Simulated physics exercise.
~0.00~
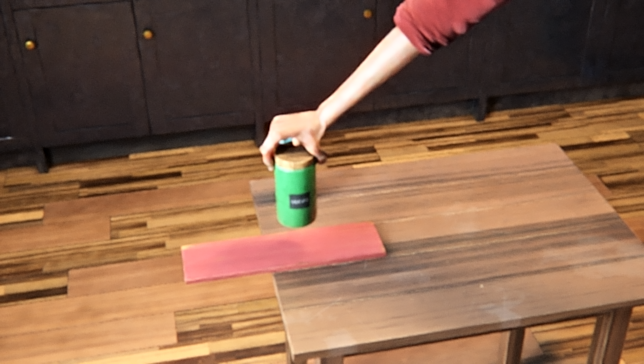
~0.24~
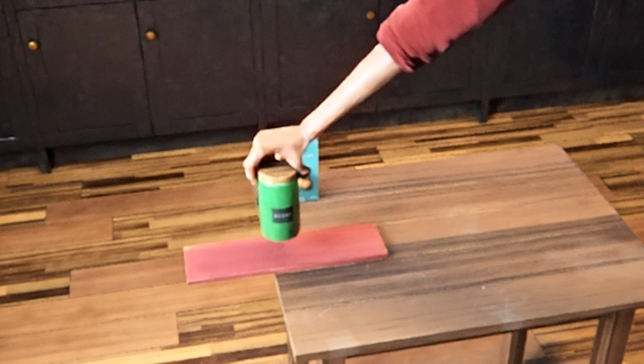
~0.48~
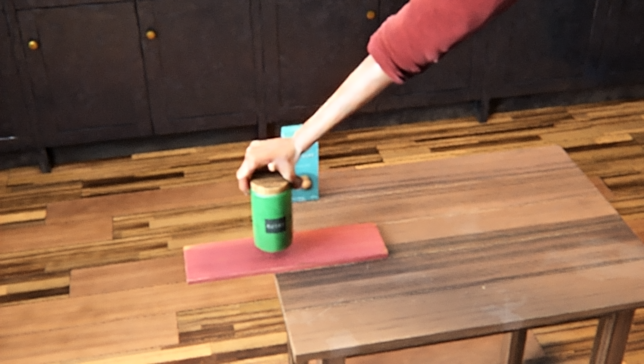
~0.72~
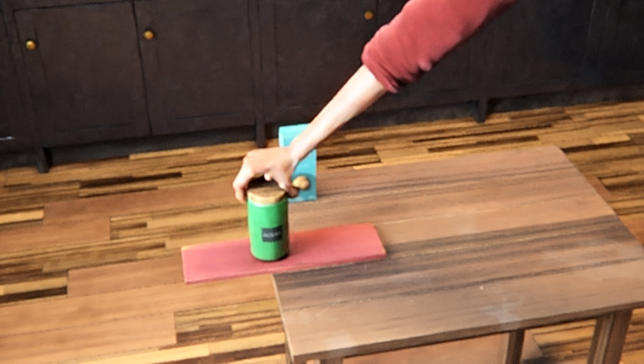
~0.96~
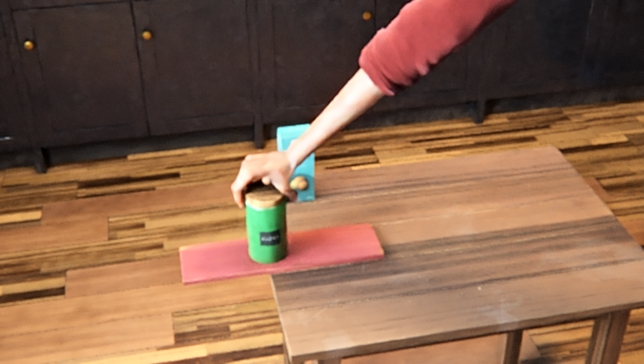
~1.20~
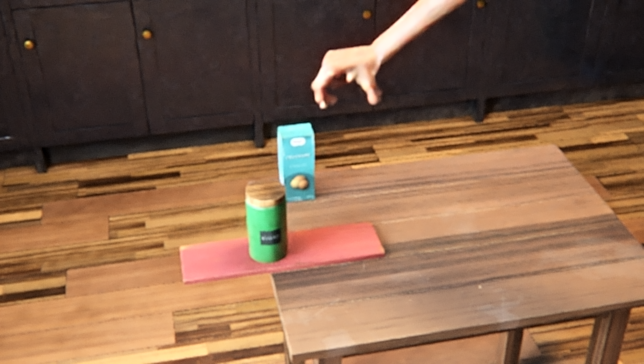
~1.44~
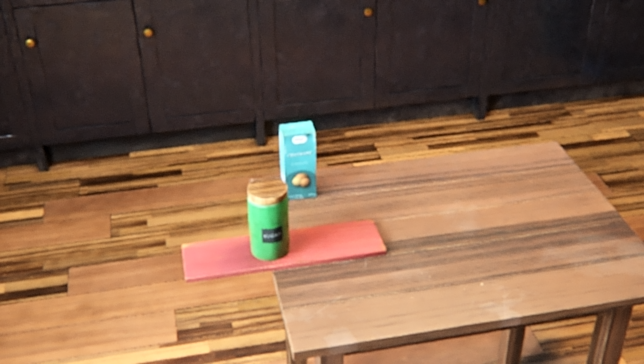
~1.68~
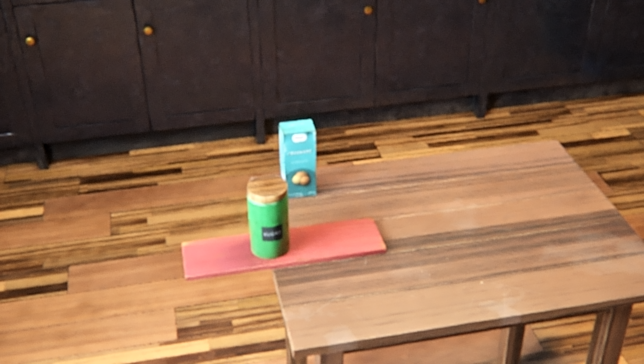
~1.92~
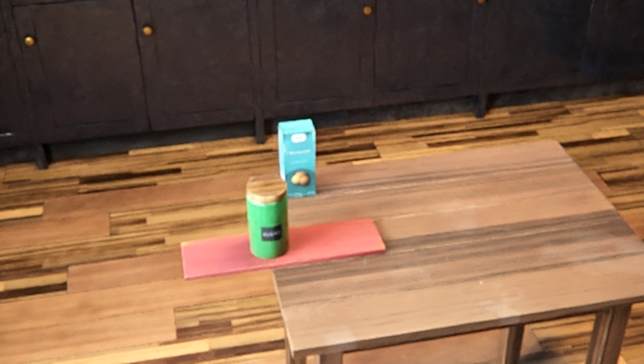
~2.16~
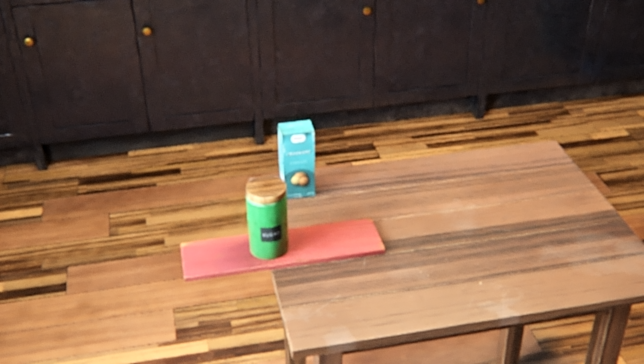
A hand lowers a green jar onto a red board jutting past a wooden table, then lets go, and everything stays balanced.
